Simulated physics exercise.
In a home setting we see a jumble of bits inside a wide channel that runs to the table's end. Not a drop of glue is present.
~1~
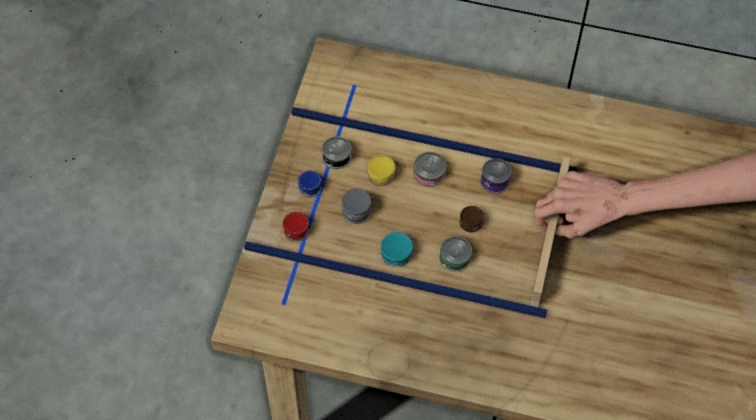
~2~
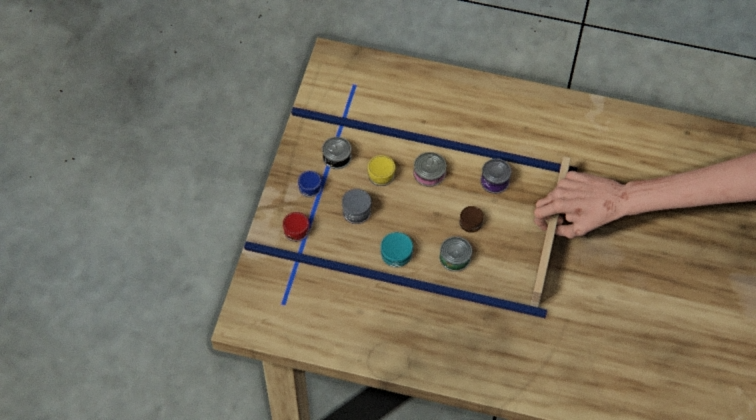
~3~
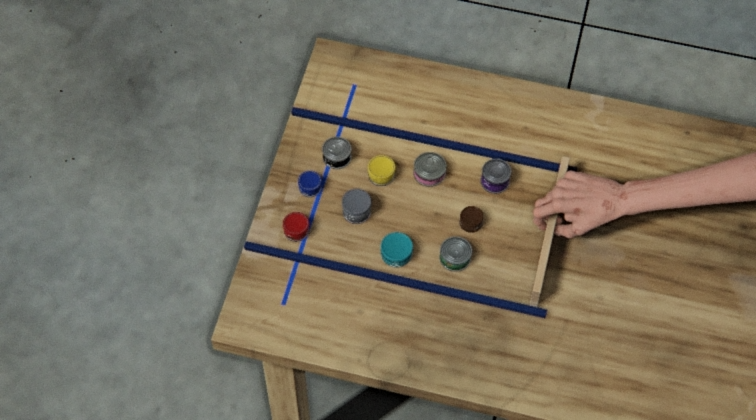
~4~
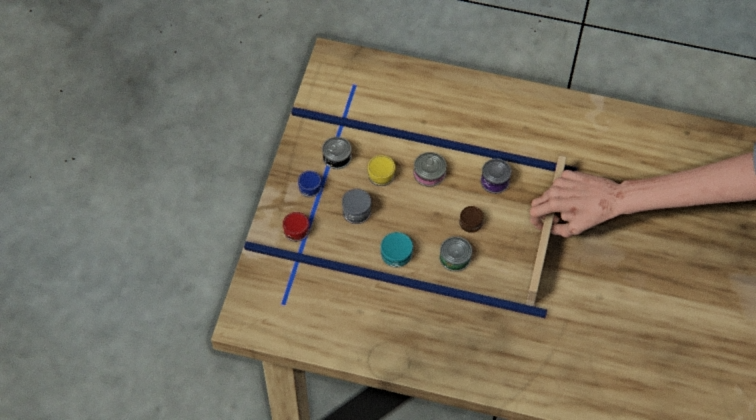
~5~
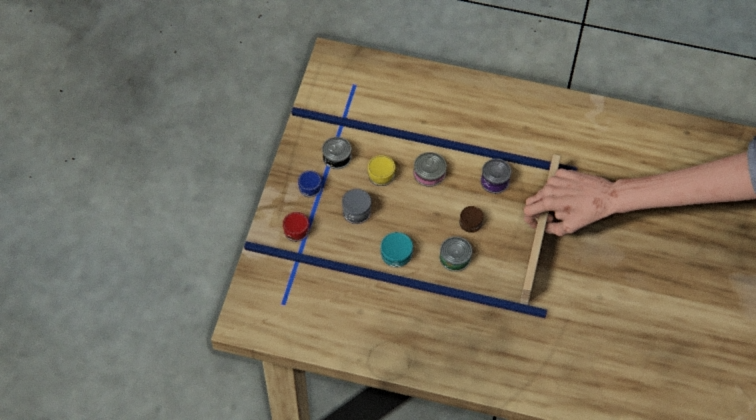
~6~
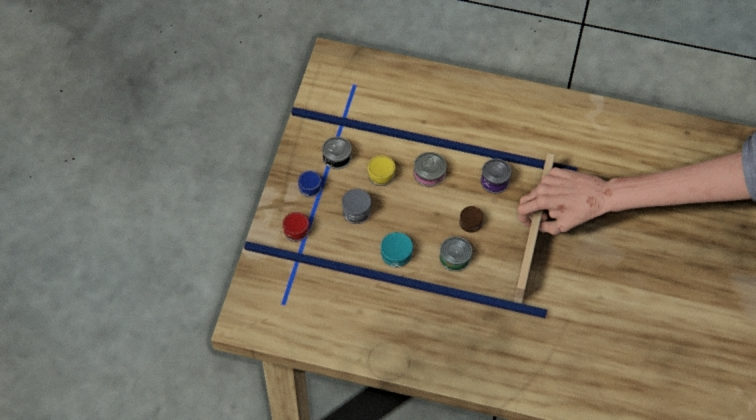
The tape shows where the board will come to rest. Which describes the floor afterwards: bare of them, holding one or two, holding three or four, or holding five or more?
The floor is holding one or two.
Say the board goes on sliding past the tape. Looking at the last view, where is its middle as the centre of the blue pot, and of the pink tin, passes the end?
I'd put it close to (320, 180), and close to (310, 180) for the other one.
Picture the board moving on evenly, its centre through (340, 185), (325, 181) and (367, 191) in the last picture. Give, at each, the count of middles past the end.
0, 1 and 0.
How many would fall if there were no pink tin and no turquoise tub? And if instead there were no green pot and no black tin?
Counts - first: 0, second: 0.
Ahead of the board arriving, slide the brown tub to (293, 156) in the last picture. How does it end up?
From that start, the object then does not stay.
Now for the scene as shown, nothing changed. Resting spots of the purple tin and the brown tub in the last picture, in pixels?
Near (325, 129) and (311, 180).
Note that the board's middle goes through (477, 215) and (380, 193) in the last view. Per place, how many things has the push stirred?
The number moved is 3 and then 8.
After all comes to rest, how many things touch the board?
4.
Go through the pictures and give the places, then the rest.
In the first frame, blue pot (310, 184); red pot (296, 227); black tin (337, 153); board (551, 231); tape (321, 189).
In the second frame, red pot (296, 227); turquoise tub (397, 250).
In the third frame, black tin (337, 153); grey tin (357, 207).
In the fourth frame, blue pot (310, 184); purple tin (496, 176).
In the fifth frame, red pot (296, 227); pink tin (430, 169).
In the sixth frame, blue pot (310, 184); red pot (296, 227); black tin (337, 153); board (535, 227); tape (321, 189).
Early on, none off yet; blue pot at rest near (310, 184); red pot at rest near (296, 227); black tin at rest near (337, 153).
Finally, the number that fall off is one or two; lost, black tin.
